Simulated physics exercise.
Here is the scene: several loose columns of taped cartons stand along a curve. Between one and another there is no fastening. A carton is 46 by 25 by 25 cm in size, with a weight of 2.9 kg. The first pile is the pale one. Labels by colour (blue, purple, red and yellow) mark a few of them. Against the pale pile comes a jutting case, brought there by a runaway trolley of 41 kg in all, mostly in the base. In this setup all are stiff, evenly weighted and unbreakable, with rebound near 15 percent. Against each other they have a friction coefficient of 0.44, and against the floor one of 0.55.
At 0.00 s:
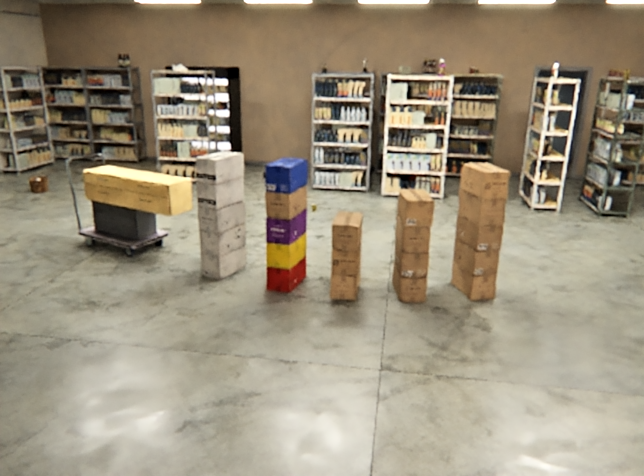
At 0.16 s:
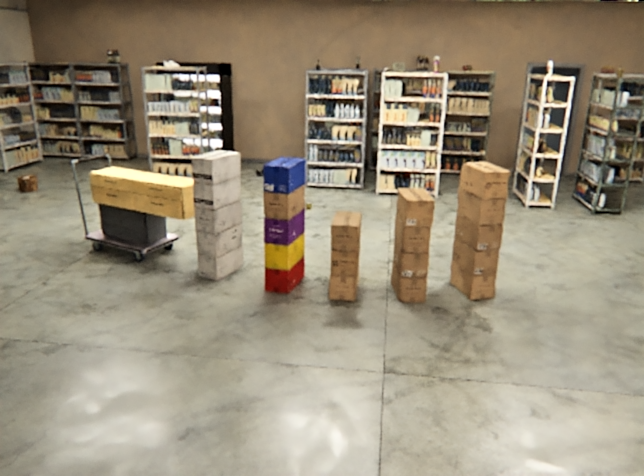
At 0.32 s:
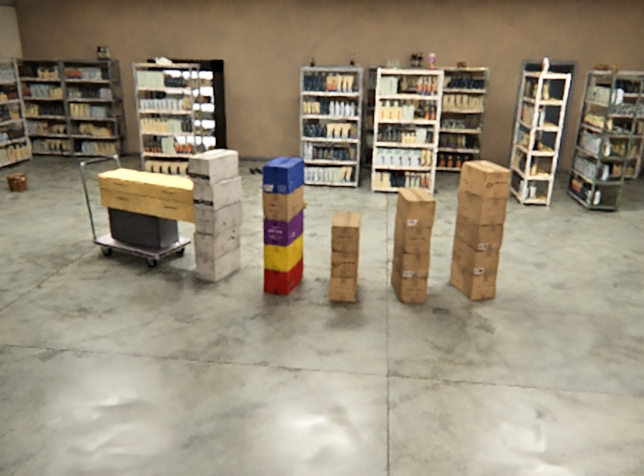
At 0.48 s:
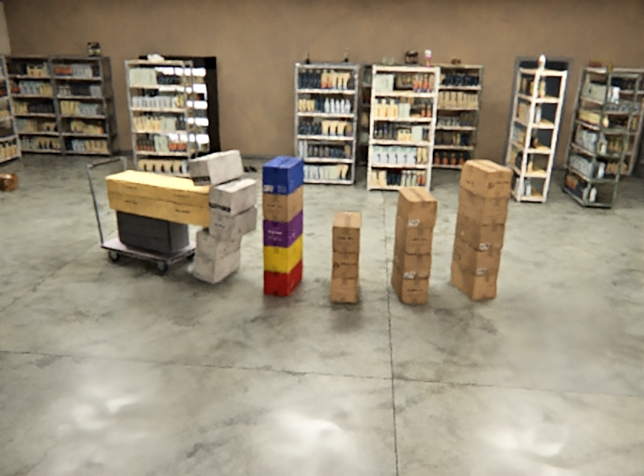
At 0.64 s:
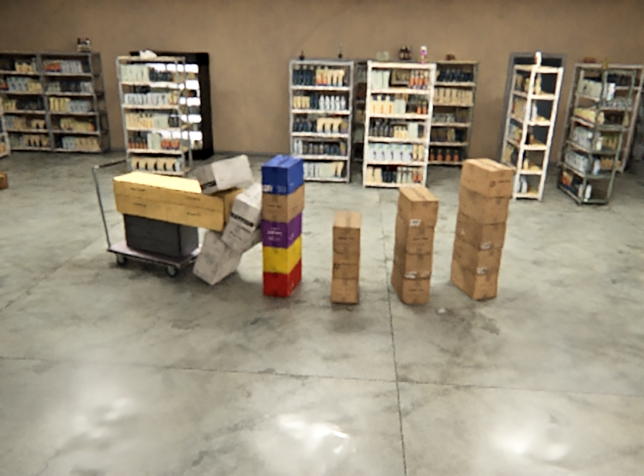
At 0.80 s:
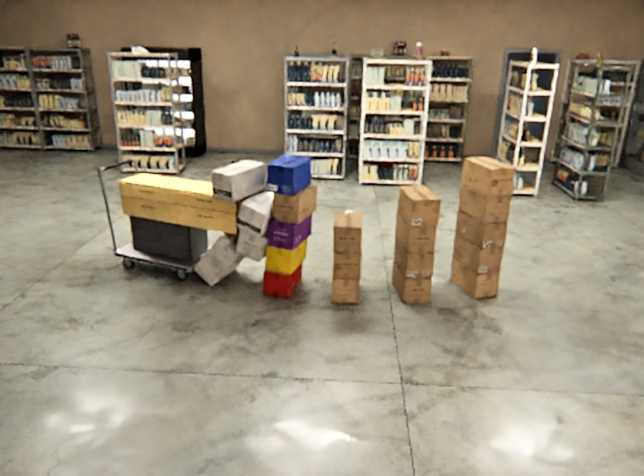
The clip opens on separate carton stacks in a warehouse as a trolley carrying a long yellow case rolls right toward the pale stack. The case pushes into the pale cartons, which lean and shift rightward against the multicoloured stack, nudging its blue and purple cartons slightly out of line.
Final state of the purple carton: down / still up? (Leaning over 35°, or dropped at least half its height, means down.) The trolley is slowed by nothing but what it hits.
Down.
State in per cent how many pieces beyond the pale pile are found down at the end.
I'd put it at roughly 95 per cent of them.
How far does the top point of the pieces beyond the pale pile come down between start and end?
About 65 cm lower.
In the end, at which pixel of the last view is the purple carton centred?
Somewhere close to (337, 267), I'd say.
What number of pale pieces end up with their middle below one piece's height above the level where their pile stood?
For the pale pieces, I get 2.
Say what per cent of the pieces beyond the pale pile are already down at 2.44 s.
By then 60 %.
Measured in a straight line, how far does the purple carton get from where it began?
It ends some 65 cm from where it began.
Around 1.36 s, 5 of the pale pile down; 4 of the 17 other cartons down; purple carton tipped 36°, 13 cm lower; yellow carton tipped 42°, 10 cm lower.
Around 2.44 s, 5 of the pale pile down; 10 of the 17 other cartons down; purple carton tipped 46°, 31 cm lower; blue carton on its side.
Finally (3.6 s), 5 of the pale pile down; 16 of the 17 other cartons down; purple carton tipped 46°, 31 cm lower; blue carton on its side; yellow carton on its side. Seen by the last camera, middles, purple carton near (337, 267), blue carton near (502, 335).
